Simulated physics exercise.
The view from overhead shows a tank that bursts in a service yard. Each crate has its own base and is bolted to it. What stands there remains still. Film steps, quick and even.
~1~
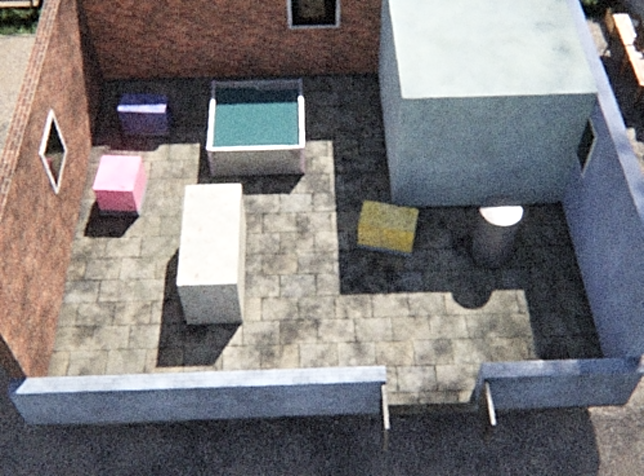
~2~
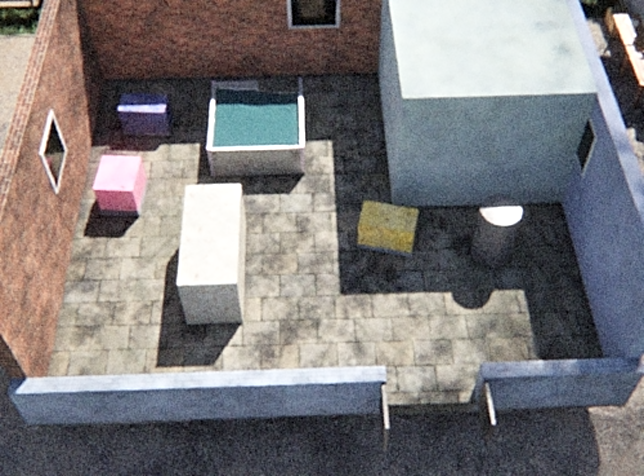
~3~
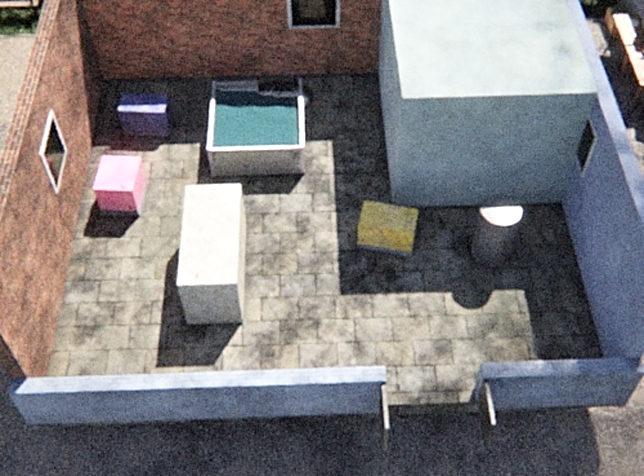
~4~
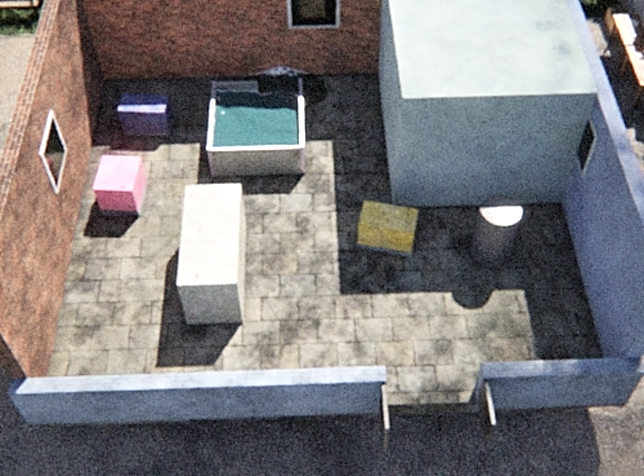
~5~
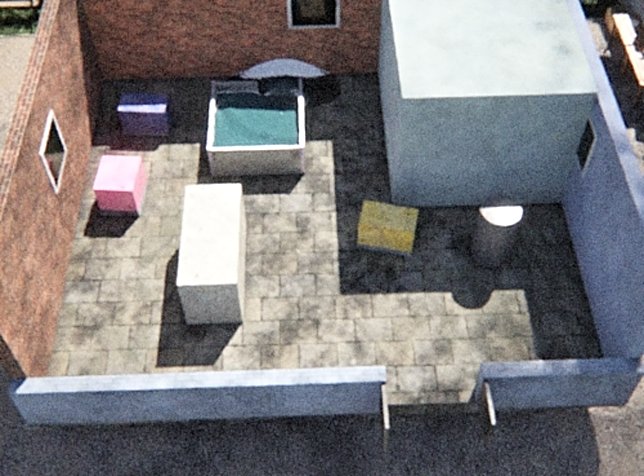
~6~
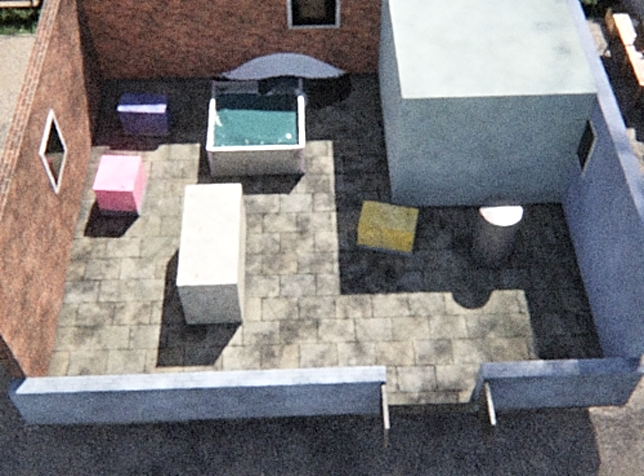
Water in the open white-rimmed tank by the brick back wall sinks lower, then appears on the ground behind the tank and spreads sideways in a widening pool, while the pink, blue, white and yellow blocks stay still.
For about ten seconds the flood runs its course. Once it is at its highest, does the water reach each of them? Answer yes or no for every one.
Pink crate: No, it stays dry; blue crate: Yes, it gets wet; yellow crate: Yes, it gets wet.
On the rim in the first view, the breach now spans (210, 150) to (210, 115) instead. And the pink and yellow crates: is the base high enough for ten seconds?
First, the pink crate is flooded; second, the yellow crate is not reached.
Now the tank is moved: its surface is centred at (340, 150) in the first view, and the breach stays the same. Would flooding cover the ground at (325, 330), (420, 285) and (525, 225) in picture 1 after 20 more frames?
Untouched, untouched, untouched.
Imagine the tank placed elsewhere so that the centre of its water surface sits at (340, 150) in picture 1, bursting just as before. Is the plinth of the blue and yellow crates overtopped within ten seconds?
As I see it, blue gets reached, and yellow is not reached.
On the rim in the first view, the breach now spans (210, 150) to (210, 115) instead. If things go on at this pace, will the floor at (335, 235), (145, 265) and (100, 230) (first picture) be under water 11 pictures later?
In order: Spared, swamped, swamped.
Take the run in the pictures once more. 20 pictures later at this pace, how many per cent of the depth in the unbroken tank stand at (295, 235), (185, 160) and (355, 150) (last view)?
At the three places, in the order asked: Around 4, 2 and 8 per cent.
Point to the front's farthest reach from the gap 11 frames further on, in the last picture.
Roughly (105, 80).
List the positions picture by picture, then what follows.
In the first picture, the tank at (257, 117) is whole and still.
In the second picture, water pours out on the tank's far side and has run to a hidden place.
In the third picture, water pours out on the tank's far side and has run to a hidden place.
In the fourth picture, water pours out on the tank's far side and has run to (310, 75).
In the fifth picture, the front is at (330, 74), out from the gap on the tank's far side.
In the sixth picture, water pours out on the tank's far side and has run to (345, 74).
A moment on, water covers 10 % of the floor; the pink crate not reached, the blue crate not reached, the yellow crate not reached.
Next, water covers 20 % of the floor; the pink crate not reached, the blue crate water round its plinth, the yellow crate not reached.
Then, water covers 35 % of the floor; the pink crate water round its plinth, the blue crate water round its plinth, the yellow crate water round its plinth.
Later, water covers 60 % of the floor; the pink crate water round its plinth, the blue crate water round its plinth, the yellow crate water round its plinth.
In the end, water covers 85 % of the floor; the pink crate stayed above the water, the blue crate was topped, the yellow crate was topped.
